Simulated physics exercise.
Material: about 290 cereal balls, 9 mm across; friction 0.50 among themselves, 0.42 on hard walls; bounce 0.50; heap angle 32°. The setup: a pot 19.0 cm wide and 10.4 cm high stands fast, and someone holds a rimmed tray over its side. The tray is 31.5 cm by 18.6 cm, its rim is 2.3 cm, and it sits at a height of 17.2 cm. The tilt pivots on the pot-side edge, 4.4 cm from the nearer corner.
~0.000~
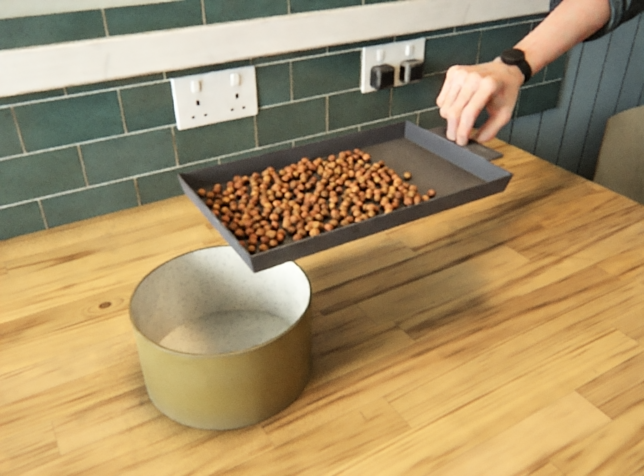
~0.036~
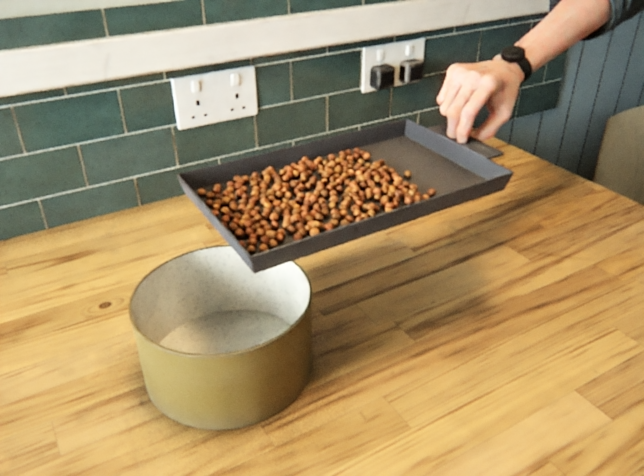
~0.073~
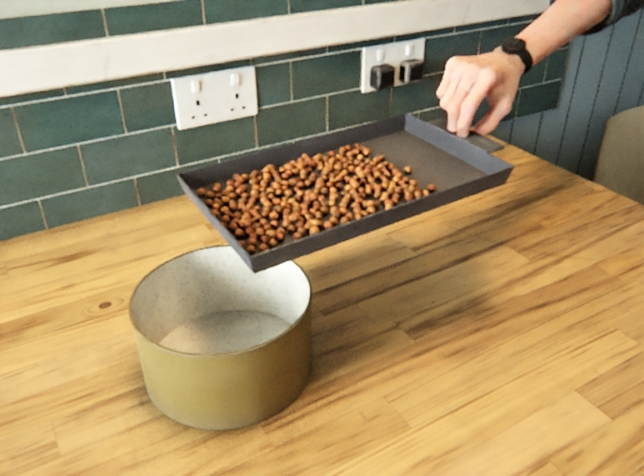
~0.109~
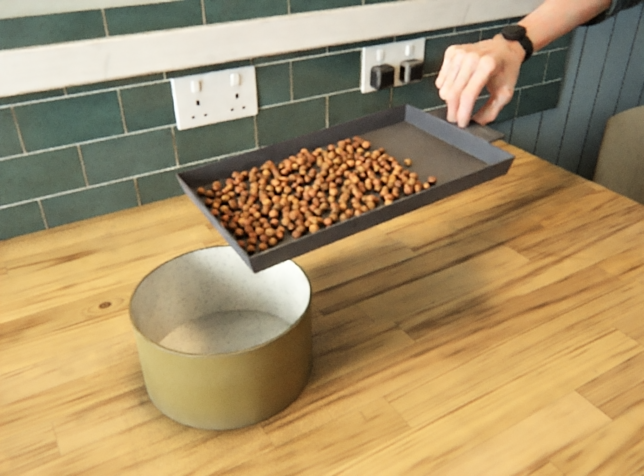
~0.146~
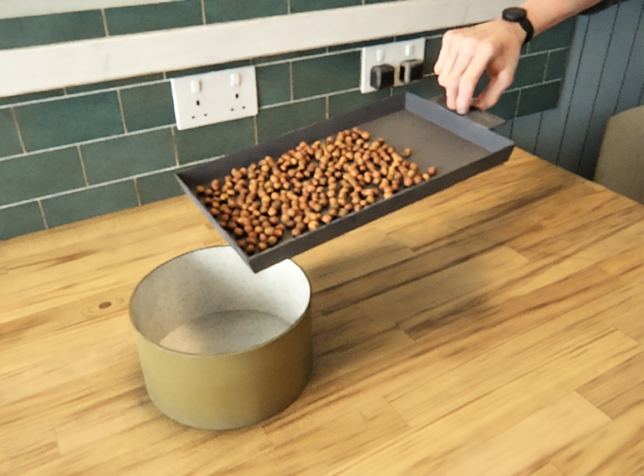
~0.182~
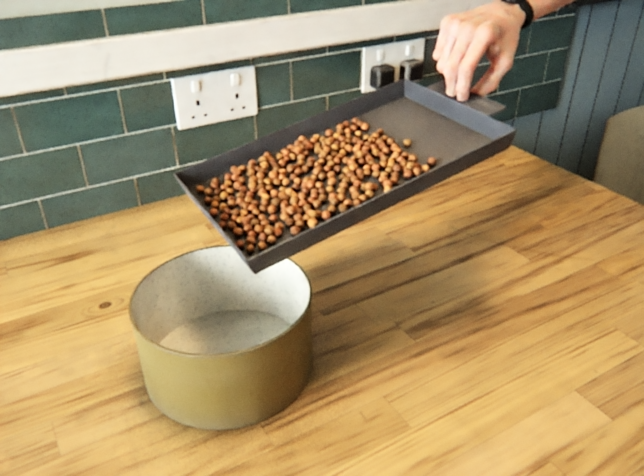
A dark grey rimmed tray scattered with small round brown pieces is held by a hand at its right end, above a wooden tabletop seen from slightly above. An olive-coloured pot with a pale inside stands below the tray's left end, with green tiles and white wall sockets behind. The hand gradually raises the right end, tilting the tray slightly leftward, while the pot and view stay still.
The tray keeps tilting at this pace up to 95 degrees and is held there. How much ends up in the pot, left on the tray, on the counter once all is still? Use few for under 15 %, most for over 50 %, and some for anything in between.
Pot: Most, tray: Few, counter: Some.
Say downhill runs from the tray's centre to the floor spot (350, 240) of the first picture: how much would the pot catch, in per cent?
45 %.
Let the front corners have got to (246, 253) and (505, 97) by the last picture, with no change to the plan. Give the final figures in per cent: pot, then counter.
Pot: 70, counter: 30.
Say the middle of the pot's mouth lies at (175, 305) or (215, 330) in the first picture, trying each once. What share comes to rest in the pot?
Near 90 and 75 percent, one try each.
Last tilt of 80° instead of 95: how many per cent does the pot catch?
In that case, near 45 percent.
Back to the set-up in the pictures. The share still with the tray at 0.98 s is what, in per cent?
Some 100 per cent of the load.
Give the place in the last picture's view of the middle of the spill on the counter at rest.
Somewhere around (124, 442), I'd say.
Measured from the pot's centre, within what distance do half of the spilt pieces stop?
Distance: Around 20 cm.
After 0.66 s, tilt 51 degrees; the tray holds 100 %, the pot 0 %.
After 0.98 s, tilt 78 degrees; the tray holds 100 %, the pot 0 %.
Then, at 1.39 s, tilt 95 degrees; the tray holds 20 %, the pot 50 %.
In the end, at 2.2 s, pot 75 %, tray 0 %, counter 25 %.
